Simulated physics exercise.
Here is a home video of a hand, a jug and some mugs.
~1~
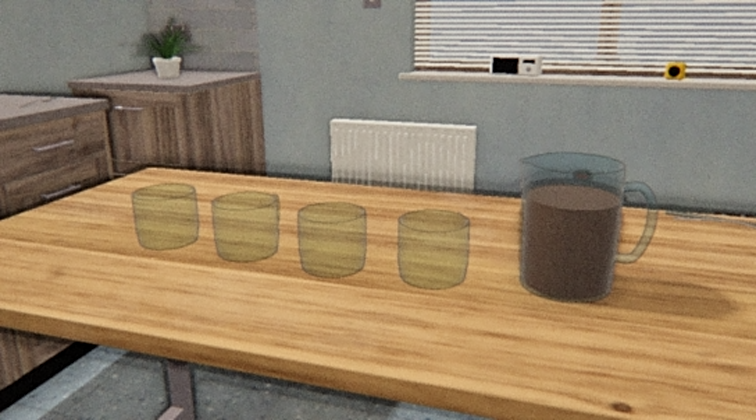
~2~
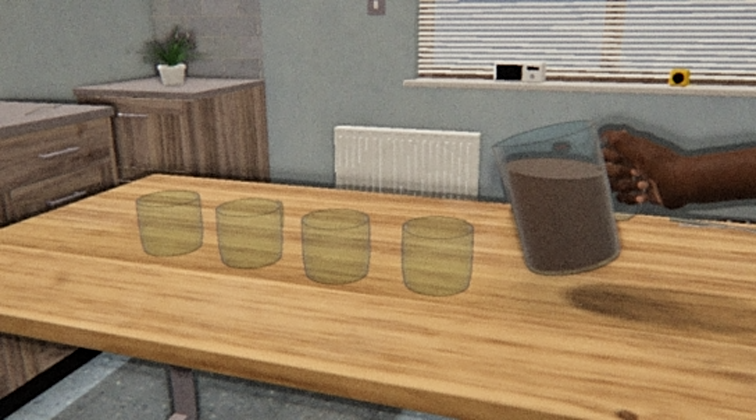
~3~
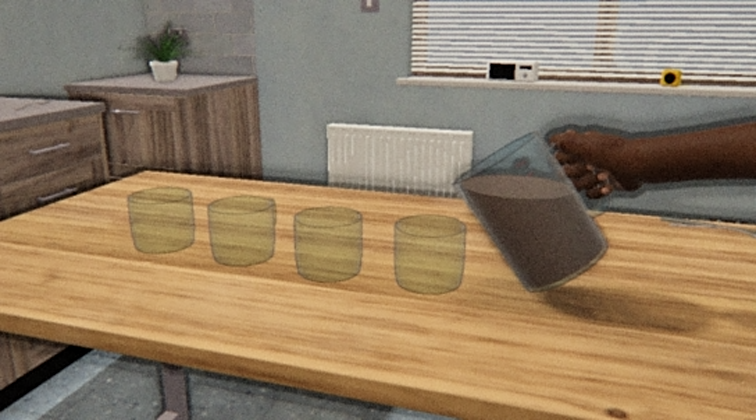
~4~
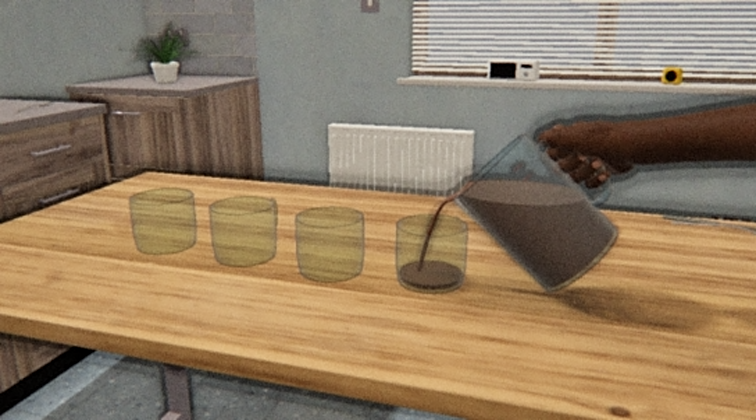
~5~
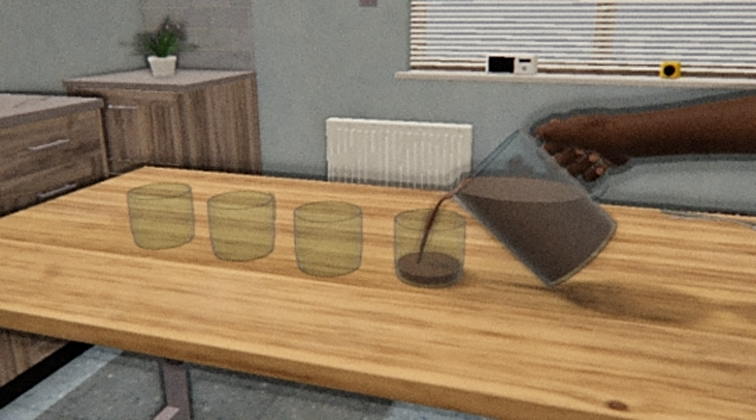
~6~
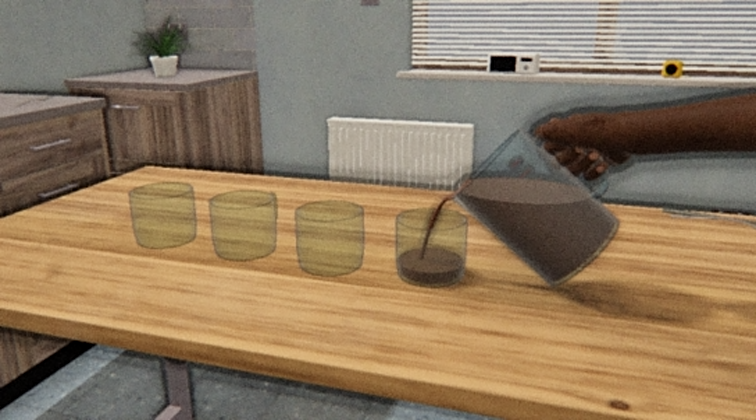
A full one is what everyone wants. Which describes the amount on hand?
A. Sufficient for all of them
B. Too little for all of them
Too little for all of them (B).
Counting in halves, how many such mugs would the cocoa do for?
I'd say near 3.0 of those.
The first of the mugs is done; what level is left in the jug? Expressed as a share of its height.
It comes to around 45 percent, by my reckoning.
Next, the first is about half full.
After that, the first is done and the jug has about two thirds of its load.
Finally, the jug is empty with two filled and the next at about three quarters of a serving.
